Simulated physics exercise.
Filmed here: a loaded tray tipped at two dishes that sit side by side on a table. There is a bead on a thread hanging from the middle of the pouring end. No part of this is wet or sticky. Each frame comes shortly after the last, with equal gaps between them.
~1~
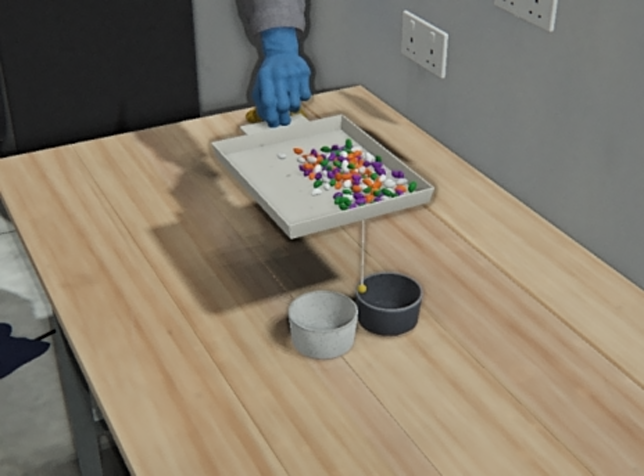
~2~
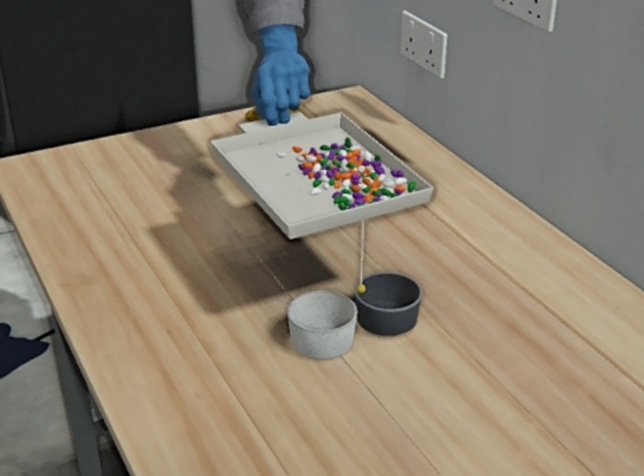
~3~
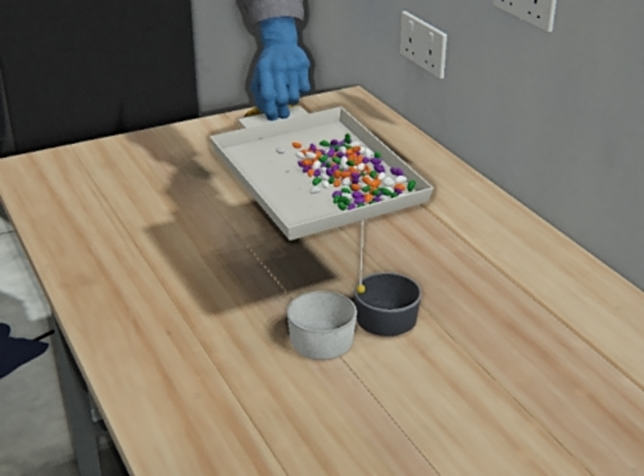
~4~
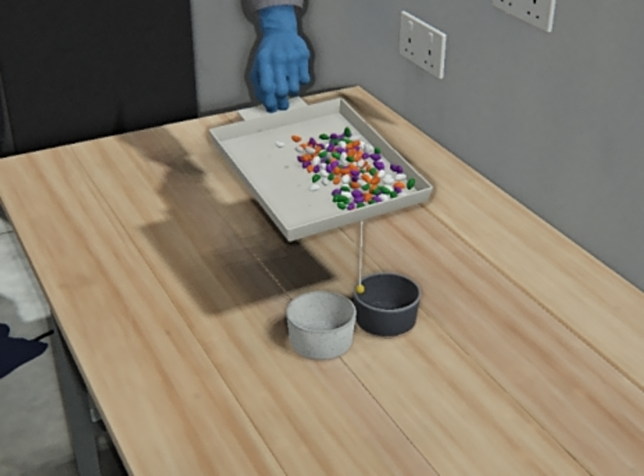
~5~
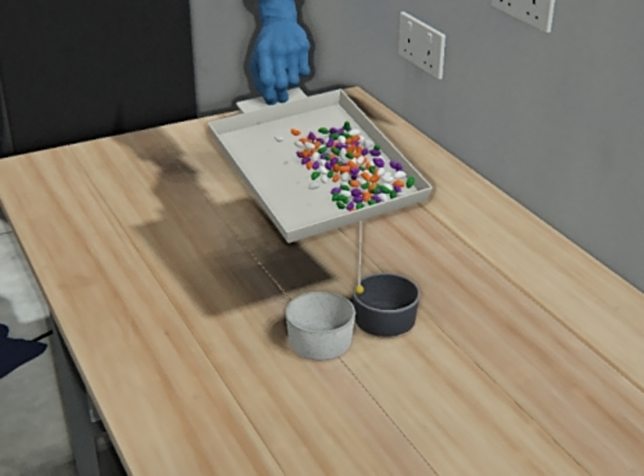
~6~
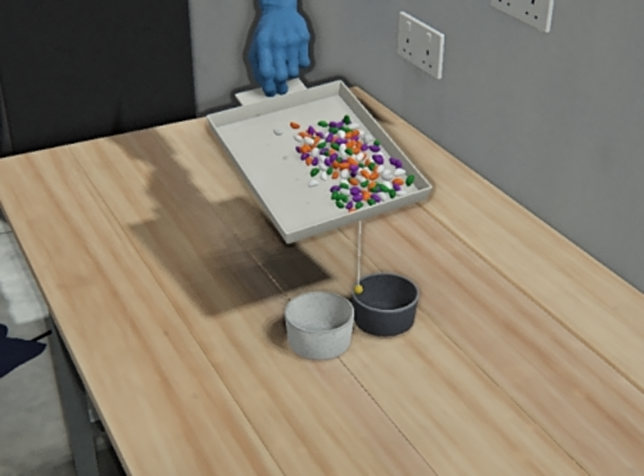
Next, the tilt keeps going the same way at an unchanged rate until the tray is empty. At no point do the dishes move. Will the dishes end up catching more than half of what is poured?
Caught: Below half.
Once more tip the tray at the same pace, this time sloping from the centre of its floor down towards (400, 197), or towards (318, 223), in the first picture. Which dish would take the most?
Result, try one: Dish at right; try two: Dish at left.
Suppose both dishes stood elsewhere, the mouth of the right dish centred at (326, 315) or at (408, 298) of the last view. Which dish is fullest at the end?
Well, the first go goes to the rightmost dish, and the second to the leftmost dish.
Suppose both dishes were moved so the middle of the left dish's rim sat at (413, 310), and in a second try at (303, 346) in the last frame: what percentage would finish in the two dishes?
In the first position around 10 percent, in the second around 70 percent.
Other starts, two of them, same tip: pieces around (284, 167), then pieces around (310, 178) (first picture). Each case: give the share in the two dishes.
About 30 and 20 per cent.
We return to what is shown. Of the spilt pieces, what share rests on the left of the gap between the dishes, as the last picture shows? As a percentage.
Around 40 per cent, I reckon.
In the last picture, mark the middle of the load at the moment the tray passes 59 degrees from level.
Check around (352, 197) in the last picture.
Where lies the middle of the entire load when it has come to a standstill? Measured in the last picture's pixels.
Close to (355, 367), more or less.
Just after the last frame, tray tipped steeply; almost all on the tray; just a few outside both; just a few in the air.
A moment on, tray tipped right over; the larger part on the tray; just a few in the left dish; about a tenth outside both; just a few in the air.
Further on, tray tipped past a quarter turn; roughly a quarter in the left dish; just a few in the right dish; the larger part outside both.
When it is over, tray tipped past a quarter turn; roughly a quarter in the left dish; just a few in the right dish; the larger part outside both.
